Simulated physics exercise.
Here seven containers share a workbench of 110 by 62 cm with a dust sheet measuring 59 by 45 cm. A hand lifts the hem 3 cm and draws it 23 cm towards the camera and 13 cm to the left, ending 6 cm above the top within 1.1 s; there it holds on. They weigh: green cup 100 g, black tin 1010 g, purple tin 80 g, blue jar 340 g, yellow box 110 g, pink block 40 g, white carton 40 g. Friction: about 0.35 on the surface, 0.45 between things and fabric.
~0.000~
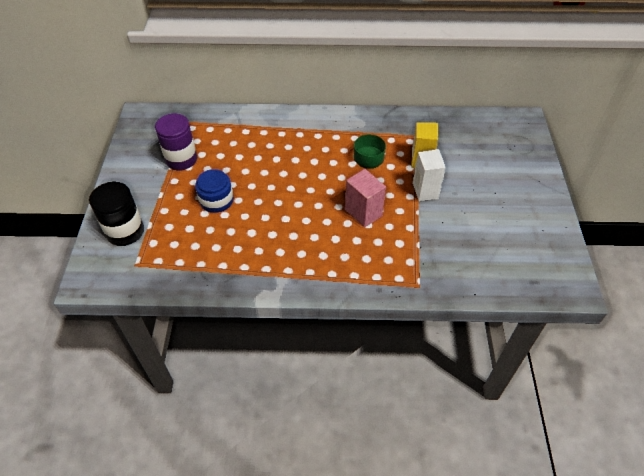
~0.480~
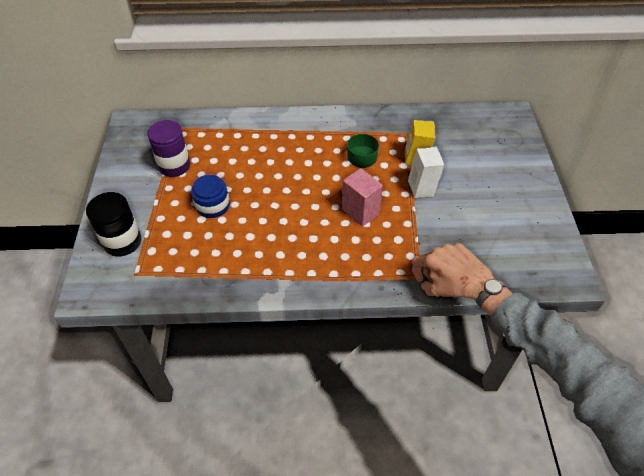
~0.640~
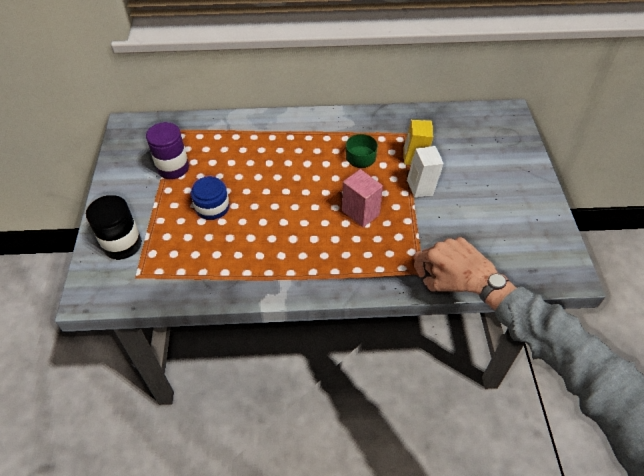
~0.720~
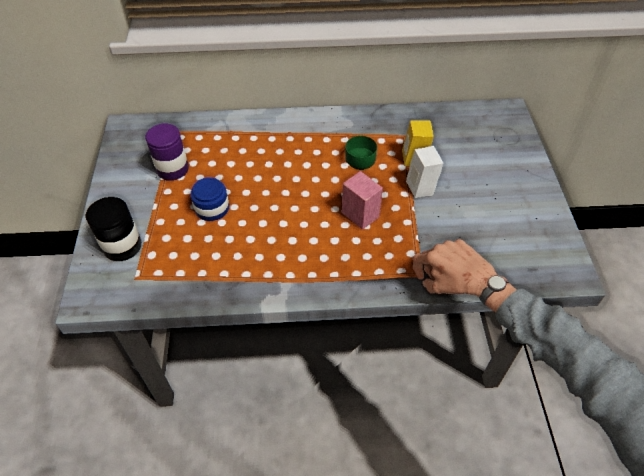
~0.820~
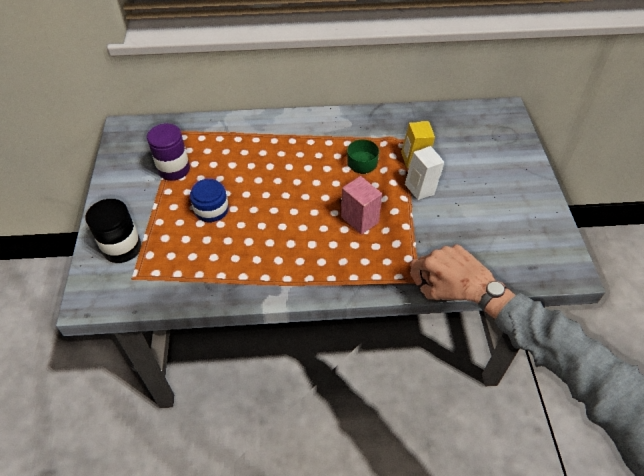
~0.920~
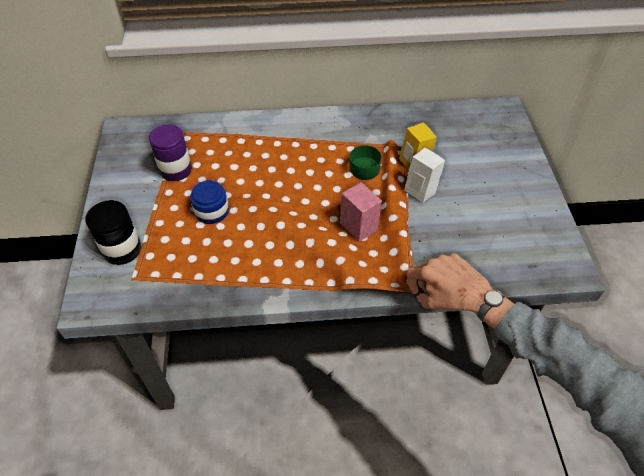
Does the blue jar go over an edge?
Result: Blue jar remains up there.
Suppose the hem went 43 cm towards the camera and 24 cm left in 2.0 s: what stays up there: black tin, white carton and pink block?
In that case: Black tin remains, white carton stays on, pink block falls off.
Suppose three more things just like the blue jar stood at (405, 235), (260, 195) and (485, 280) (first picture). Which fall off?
In that order: Drops off, remains, stays up.
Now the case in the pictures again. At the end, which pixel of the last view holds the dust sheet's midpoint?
Near (292, 244).
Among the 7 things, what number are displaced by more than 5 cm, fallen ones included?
That makes 6.
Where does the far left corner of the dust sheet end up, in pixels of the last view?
Near (235, 141).
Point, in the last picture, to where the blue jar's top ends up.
Near (223, 223).
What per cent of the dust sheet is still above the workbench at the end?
About 85 per cent.
After 1.1 s, 95 % of the dust sheet is still over the top; blue jar 2 cm off its start, green cup 10 cm off its start, pink block 10 cm off its start.
After 1.3 s, 90 % of the dust sheet is still over the top; blue jar 6 cm off its start, green cup 18 cm off its start, pink block 16 cm off its start.
After 1.5 s, 85 % of the dust sheet is still over the top; blue jar 8 cm off its start at (221, 216), green cup 24 cm off its start at (391, 219), pink block 21 cm off its start at (357, 260).
After 1.7 s, 85 % of the dust sheet is still over the top; blue jar 10 cm off its start, green cup 26 cm off its start, pink block 23 cm off its start.
After 3.3 s, 85 % of the dust sheet is still over the top; blue jar 10 cm off its start at (223, 223), green cup 27 cm off its start at (395, 229), pink block 23 cm off its start at (360, 271), white carton on its side, 16 cm off its start at (479, 215).
